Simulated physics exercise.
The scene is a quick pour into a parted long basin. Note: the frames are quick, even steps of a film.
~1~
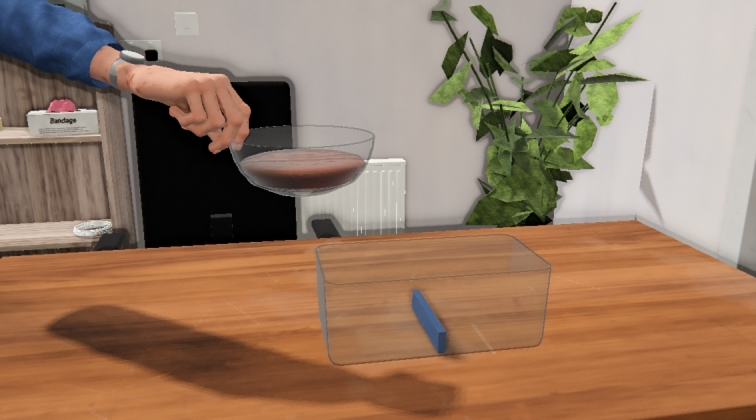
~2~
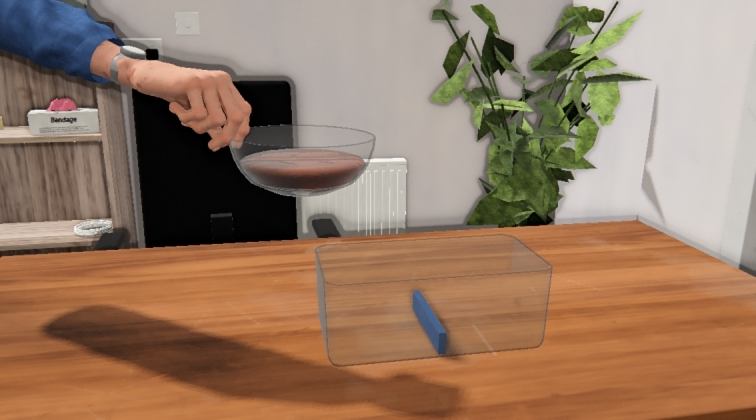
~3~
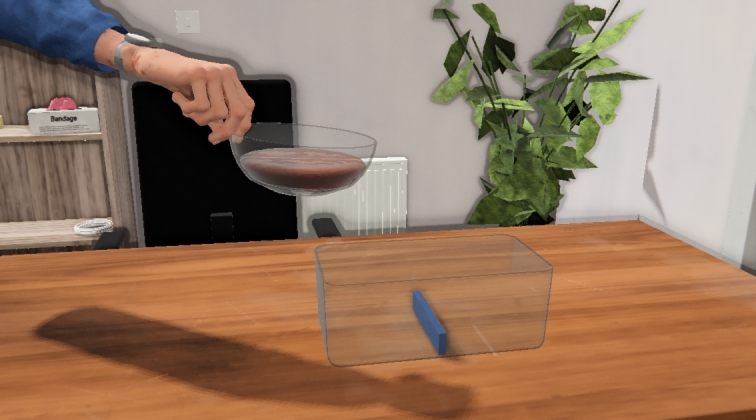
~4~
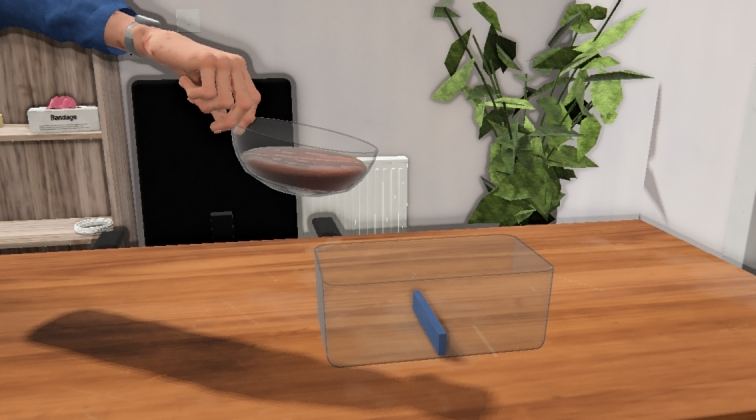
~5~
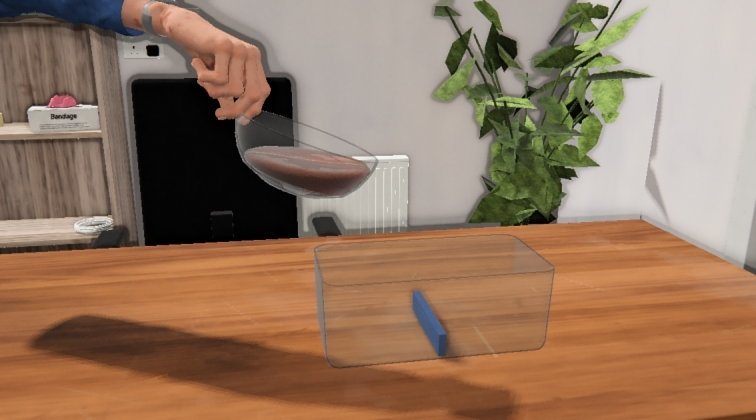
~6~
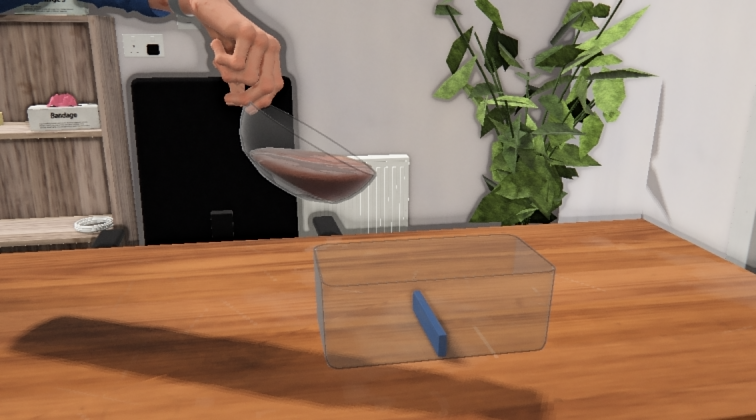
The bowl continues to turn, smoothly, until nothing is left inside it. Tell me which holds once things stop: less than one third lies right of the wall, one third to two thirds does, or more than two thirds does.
Never reaches a third.
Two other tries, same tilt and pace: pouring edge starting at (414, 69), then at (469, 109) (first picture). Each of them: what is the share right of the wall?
Roughly 60 per cent, then roughly 70 per cent.
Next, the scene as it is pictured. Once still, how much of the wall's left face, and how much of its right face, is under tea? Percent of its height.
Close to 70 for the left and 10 for the right.
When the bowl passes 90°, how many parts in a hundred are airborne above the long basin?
It's close to 40 %.
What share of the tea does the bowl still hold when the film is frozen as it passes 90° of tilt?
Close to 10 per cent.
A moment on, the tilt is 90° and 10 per cent is still to pour, 49 is left of the wall and 0 right of it.
Next, the tilt is 102° and 0 per cent is still to pour, 85 is left of the wall and 7 right of it.
Then the tilt is 102° and 0 per cent is still to pour, 82 is left of the wall and 13 right of it.
Later the tilt is 102° and 0 per cent is still to pour, 81 is left of the wall and 14 right of it.
At rest 81 per cent lies left of the wall, 14 right of it and 4 outside.
